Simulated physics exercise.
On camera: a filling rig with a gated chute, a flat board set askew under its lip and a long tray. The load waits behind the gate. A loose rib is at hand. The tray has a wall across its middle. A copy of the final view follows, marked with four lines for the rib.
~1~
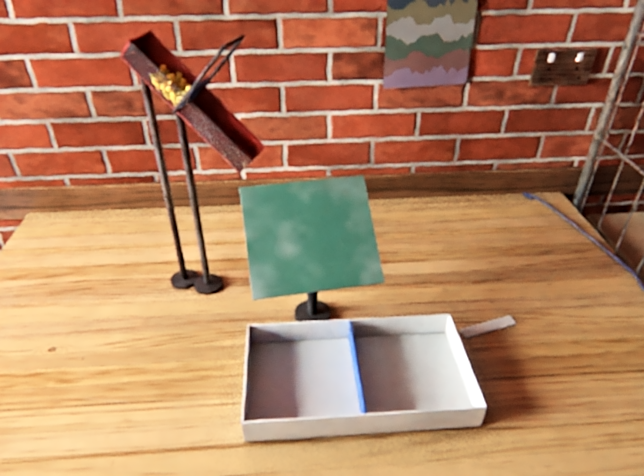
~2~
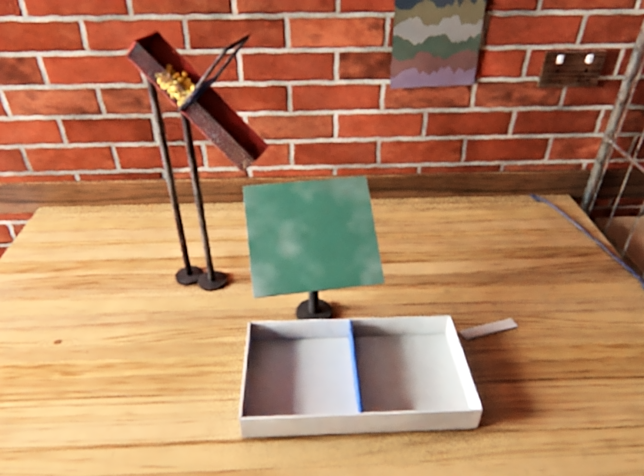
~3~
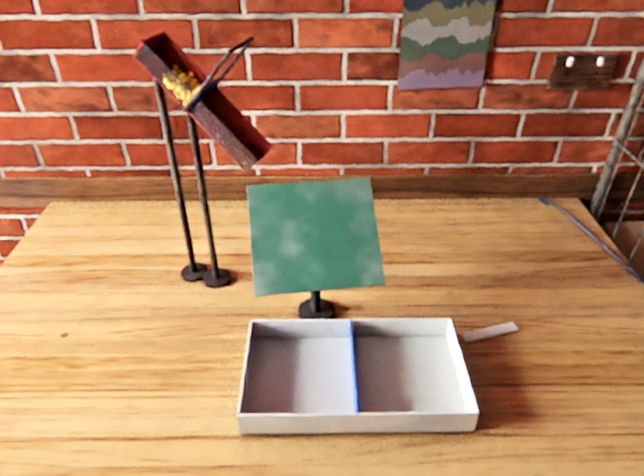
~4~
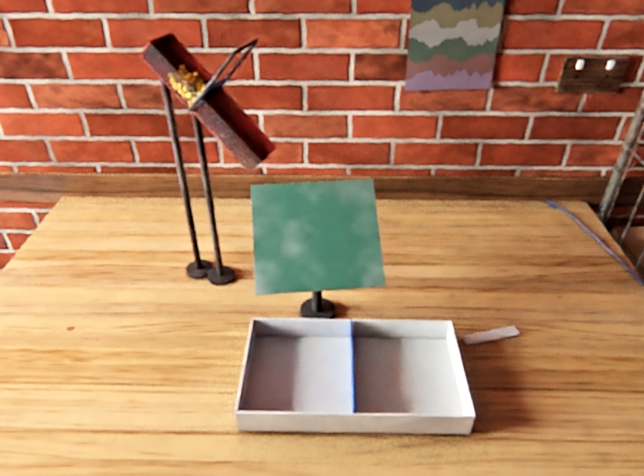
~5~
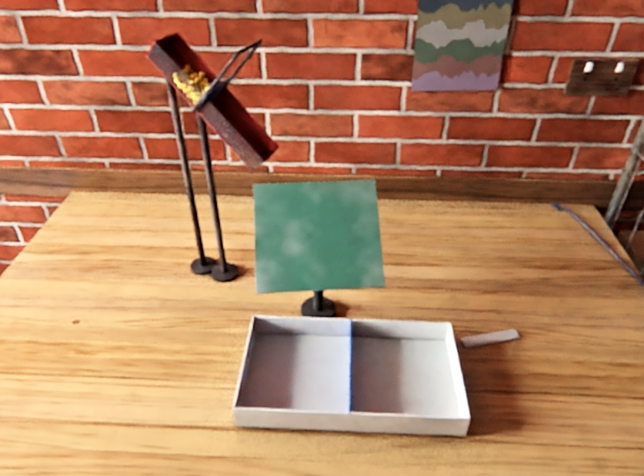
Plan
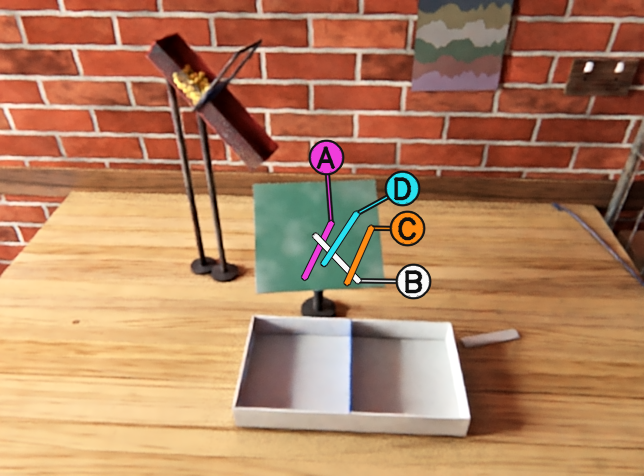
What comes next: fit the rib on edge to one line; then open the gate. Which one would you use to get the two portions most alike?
Best: B.
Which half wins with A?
The left half.
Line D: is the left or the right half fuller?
The left half.
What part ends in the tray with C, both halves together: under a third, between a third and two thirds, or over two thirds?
It is over two thirds.
On the marked copy, line A from (331, 223) to (304, 277); line B from (315, 235) to (358, 280); line C from (371, 228) to (347, 282); line D from (356, 214) to (324, 263).
With A, of what is caught, nearly all in the left half, a small part in the right.
With B, of what is caught, about half in the left half, about half in the right.
With C, of what is caught, nearly all in the left half, a small part in the right.
With D, of what is caught, all in the left half, none in the right.
